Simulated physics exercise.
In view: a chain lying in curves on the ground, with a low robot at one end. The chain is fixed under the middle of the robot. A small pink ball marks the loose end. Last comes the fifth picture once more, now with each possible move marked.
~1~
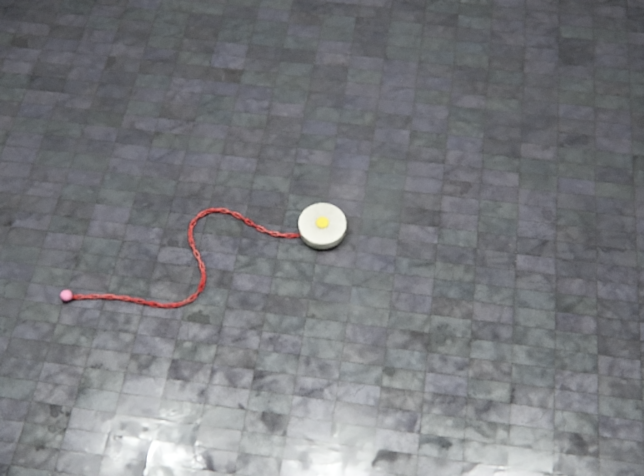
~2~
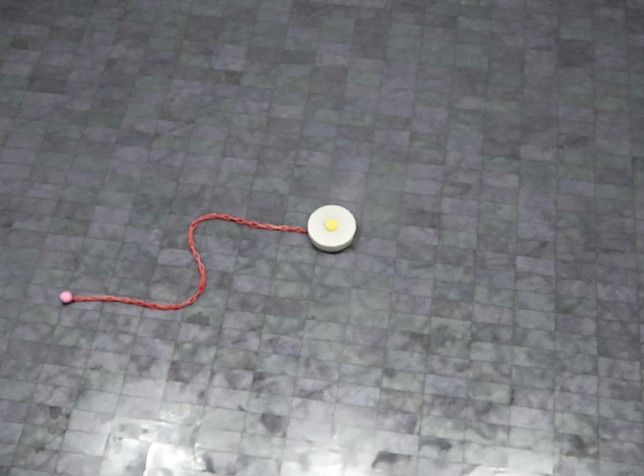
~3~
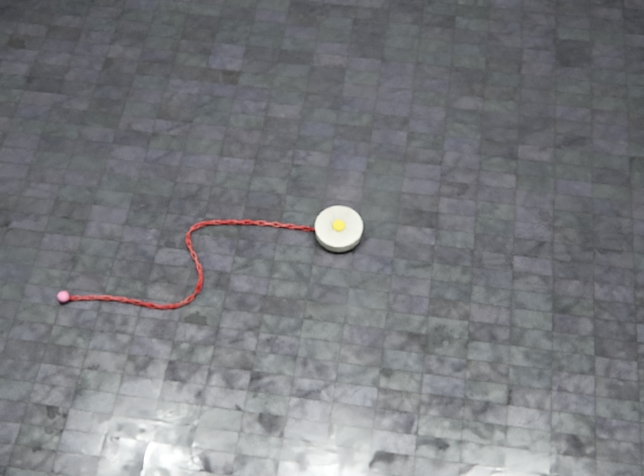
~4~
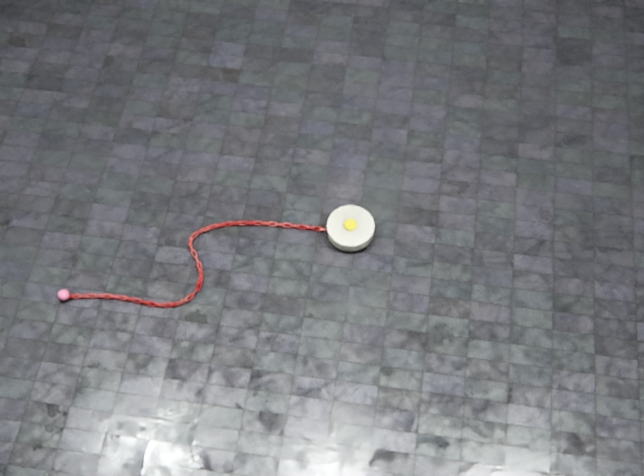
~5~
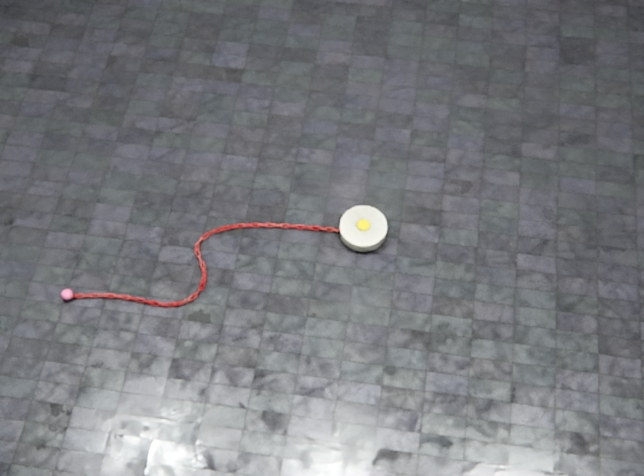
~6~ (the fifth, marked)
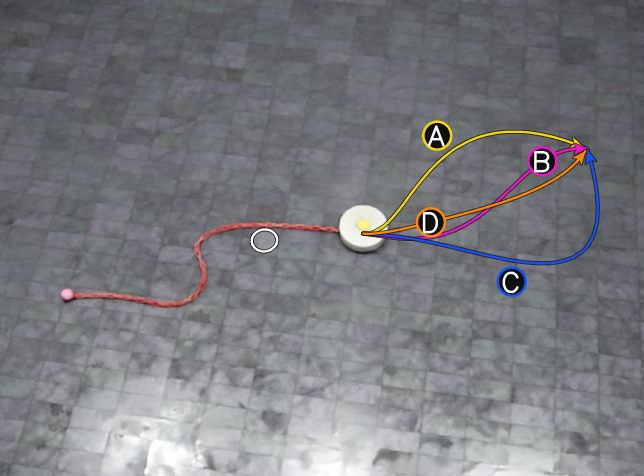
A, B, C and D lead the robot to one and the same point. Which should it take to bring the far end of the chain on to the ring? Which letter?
Take A.
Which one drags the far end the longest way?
Route C.
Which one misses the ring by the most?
C.
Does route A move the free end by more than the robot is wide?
Yes.
On the copy, A from (363, 234) via (454, 149) to (584, 147); B from (363, 234) via (491, 207) to (587, 149); C from (363, 234) via (539, 263) to (587, 150); D from (363, 234) via (485, 208) to (585, 151); the ring at (264, 240).
On A. First, robot (432, 165), middle of the chain (276, 246), free end (100, 294).
Then, robot (516, 127), middle of the chain (362, 195), free end (204, 263).
Finally, robot (589, 144), middle of the chain (420, 179), free end (262, 238); the free end is on the ring.
By contrast, B leaves the free end at (268, 260); C leaves the free end at (286, 271); D leaves the free end at (268, 257).
